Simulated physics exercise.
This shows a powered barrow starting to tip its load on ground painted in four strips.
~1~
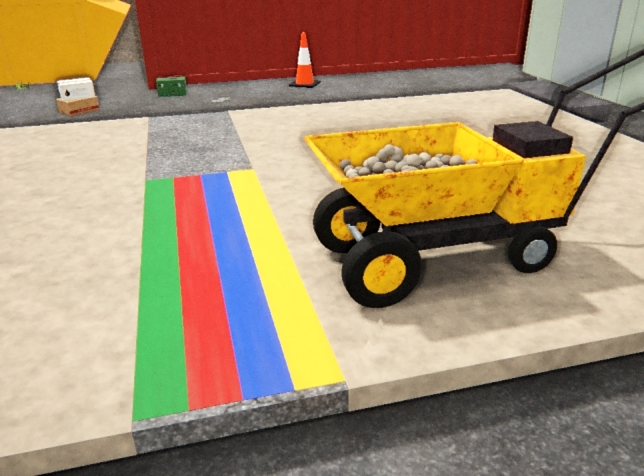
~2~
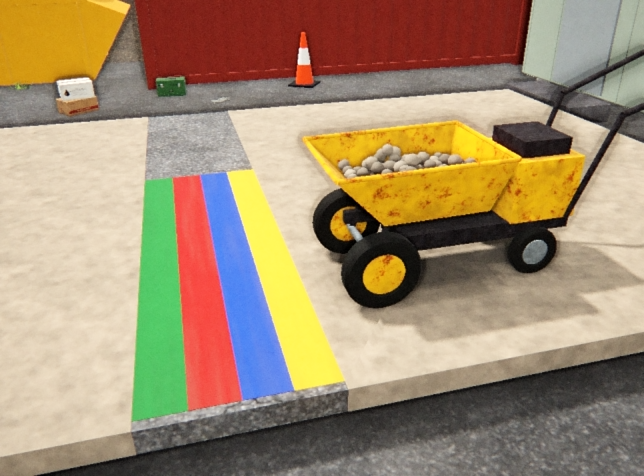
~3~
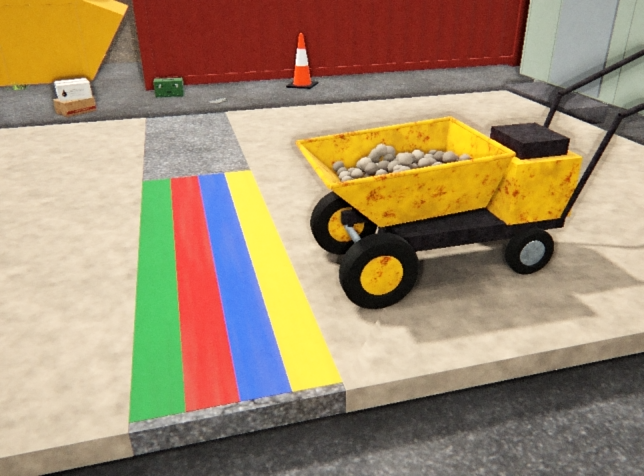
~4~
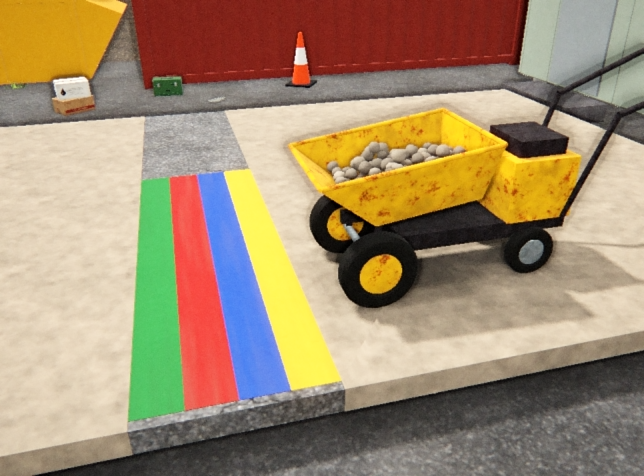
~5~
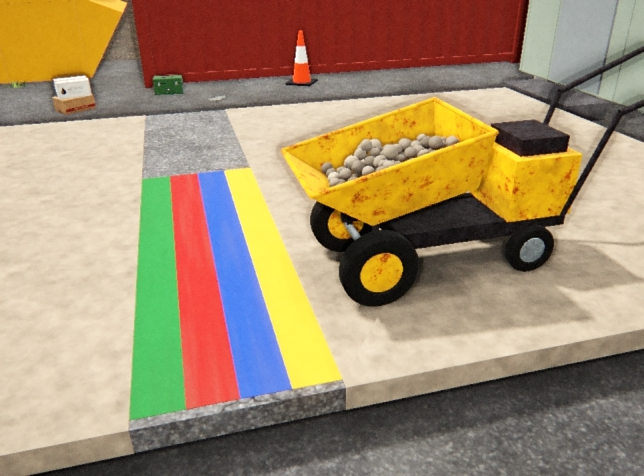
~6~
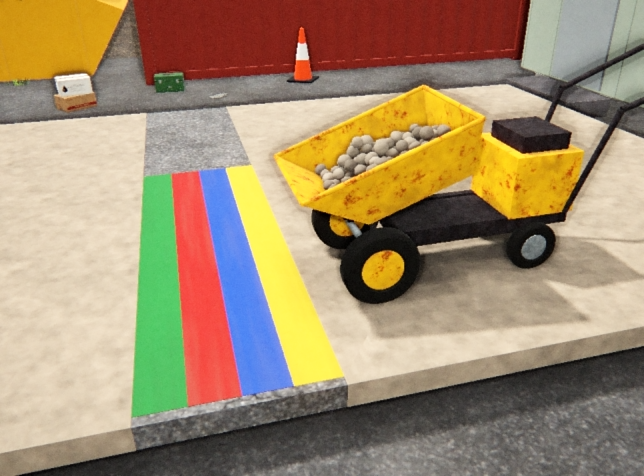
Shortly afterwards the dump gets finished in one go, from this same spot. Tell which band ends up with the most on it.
The most ends up on blue.
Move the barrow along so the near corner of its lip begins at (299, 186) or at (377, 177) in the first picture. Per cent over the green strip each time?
About 20 %, then 0 %.
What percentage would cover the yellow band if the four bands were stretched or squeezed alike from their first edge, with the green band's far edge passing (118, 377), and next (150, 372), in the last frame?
In order, 0 % and 0 %.
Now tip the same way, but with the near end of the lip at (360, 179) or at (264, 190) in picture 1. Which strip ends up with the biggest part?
Taking them in order, it would be that blue strip and then the green strip.
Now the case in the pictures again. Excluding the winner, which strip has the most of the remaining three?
Second comes the red strip.
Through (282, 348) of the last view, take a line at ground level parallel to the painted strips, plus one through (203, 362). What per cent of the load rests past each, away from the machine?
70 and 10 in a hundred.
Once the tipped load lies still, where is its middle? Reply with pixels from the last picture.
Around (223, 286), give or take.
Just after the last frame, skip tipped steeply; every one in the skip.
A moment on, skip tipped right over; the larger part in the skip; roughly a quarter over the blue strip; just a few over the red strip.
Further on, skip tipped right over; roughly a quarter in the skip; just a few over the yellow strip; roughly a third over the blue strip; roughly a quarter over the red strip; about a tenth over the green strip; just a few off the paint.
When it is over, skip tipped right over; roughly a quarter in the skip; just a few over the yellow strip; roughly a third over the blue strip; roughly a quarter over the red strip; about a tenth over the green strip; just a few off the paint.
